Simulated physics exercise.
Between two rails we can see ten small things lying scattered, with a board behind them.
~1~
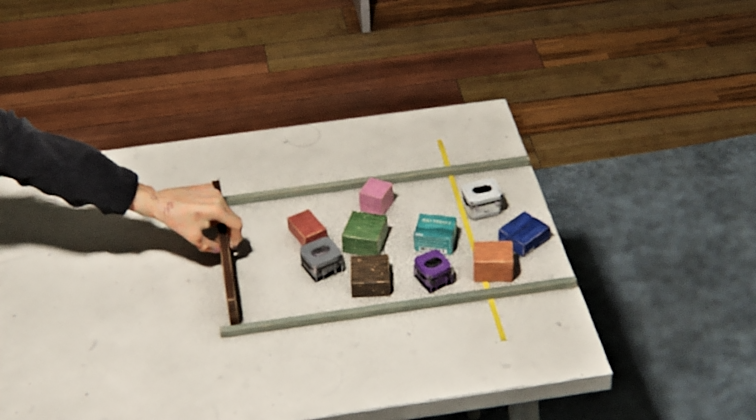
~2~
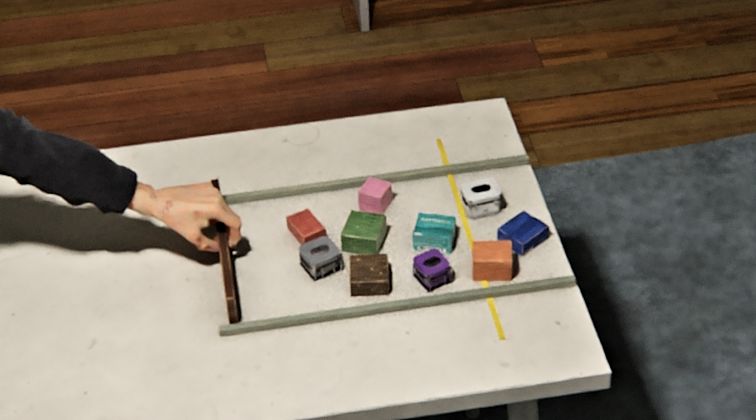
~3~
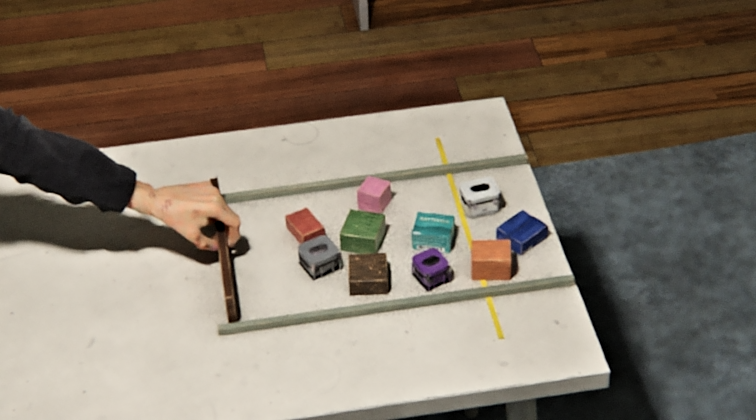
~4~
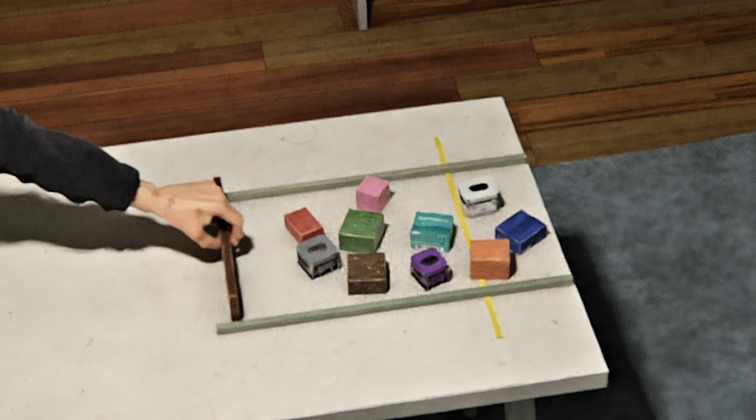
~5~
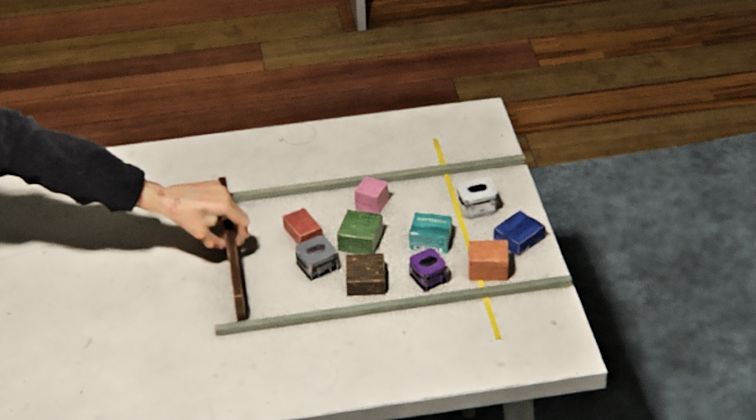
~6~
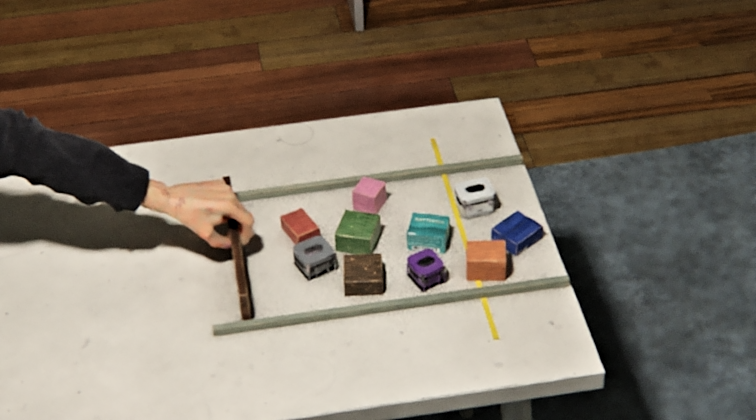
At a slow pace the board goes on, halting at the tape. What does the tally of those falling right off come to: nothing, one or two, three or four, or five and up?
It comes to one or two.
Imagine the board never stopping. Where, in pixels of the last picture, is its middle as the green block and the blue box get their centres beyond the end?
Middle approx. at (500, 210), then approx. at (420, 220).
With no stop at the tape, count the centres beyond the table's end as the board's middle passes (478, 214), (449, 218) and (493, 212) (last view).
Counts: 4, 1, 5.
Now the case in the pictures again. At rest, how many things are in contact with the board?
Looks like 4 of them, all told.
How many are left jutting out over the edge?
The number would be 3.
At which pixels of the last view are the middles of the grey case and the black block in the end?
The grey case ends at (482, 235) and the black block at (497, 269).
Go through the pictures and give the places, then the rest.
The first picture shows blue box (524, 234); white case (482, 199); orange block (493, 261); board (225, 251); tape (469, 232).
The second picture shows white case (481, 198); pink block (375, 196).
The third picture shows orange block (491, 260); grey case (319, 257).
The fourth picture shows blue box (521, 232); board (226, 248).
The fifth picture shows white case (477, 198); green block (360, 233).
The sixth picture shows blue box (517, 233); white case (475, 198); orange block (486, 261); board (236, 247); tape (462, 231).
Soon after, none off yet; blue box at rest near (517, 233); white case at rest near (475, 198); orange block at rest near (486, 261).
Then, none off yet; blue box moving near (523, 233); white case at rest near (475, 198); orange block moved a little near (496, 258).
At rest, the number that fall off is one or two; fallen, blue box.
